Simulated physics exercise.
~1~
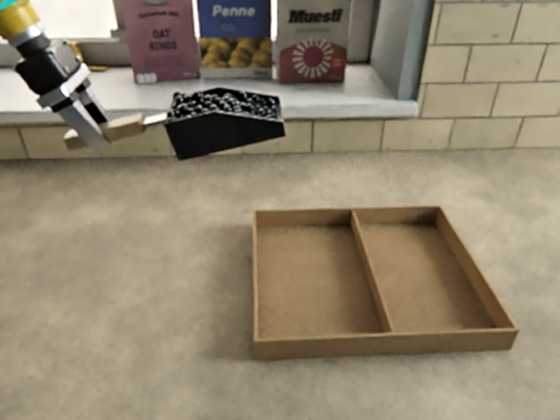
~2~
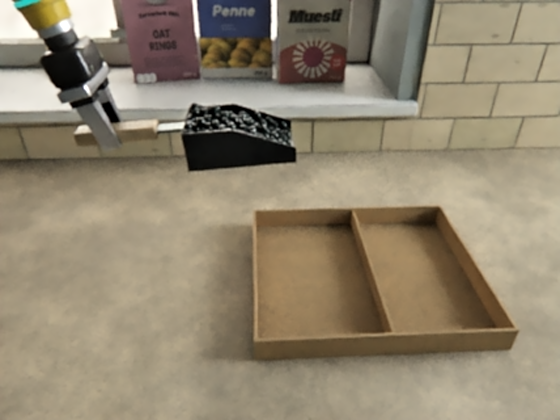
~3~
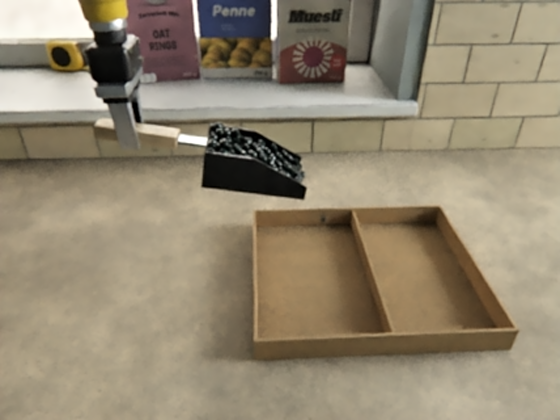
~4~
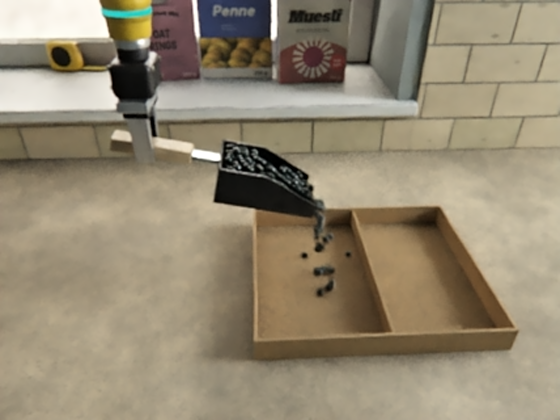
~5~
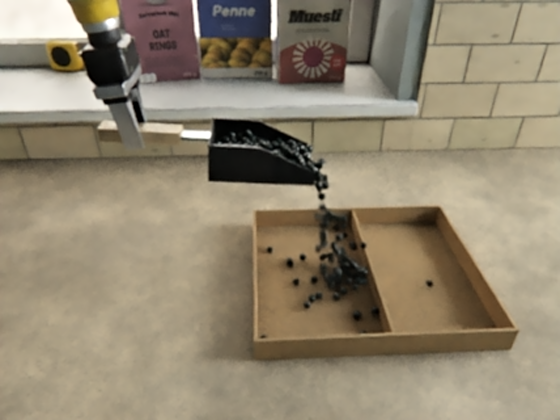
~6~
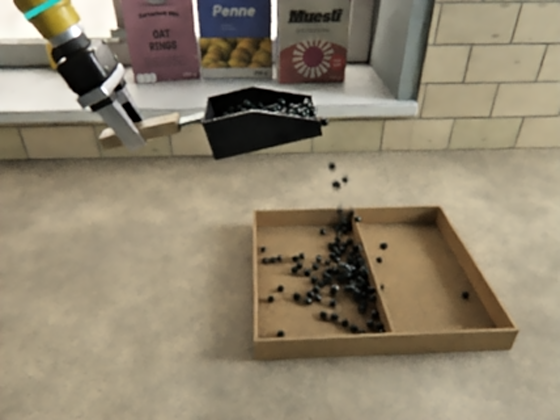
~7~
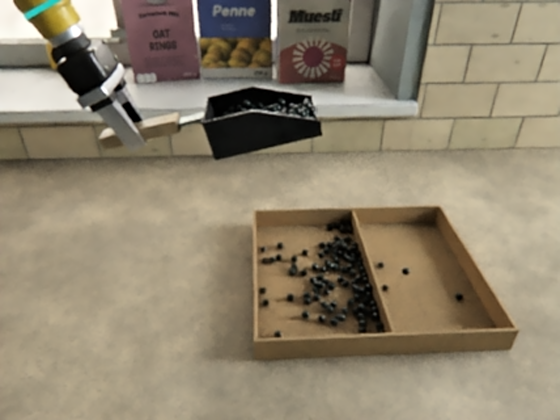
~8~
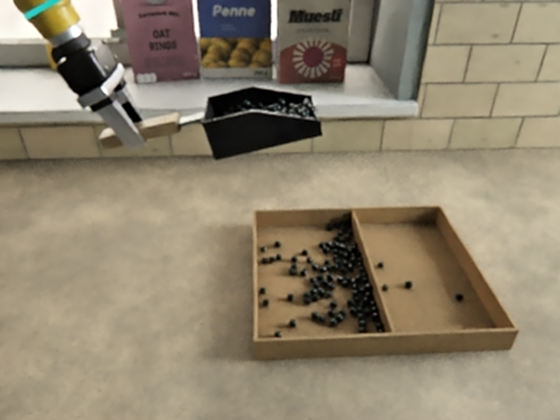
Robot arm tipping a black scoop of dark beads over a divided tray, spilling some mostly into the left section, then levelling back with many still aboard.
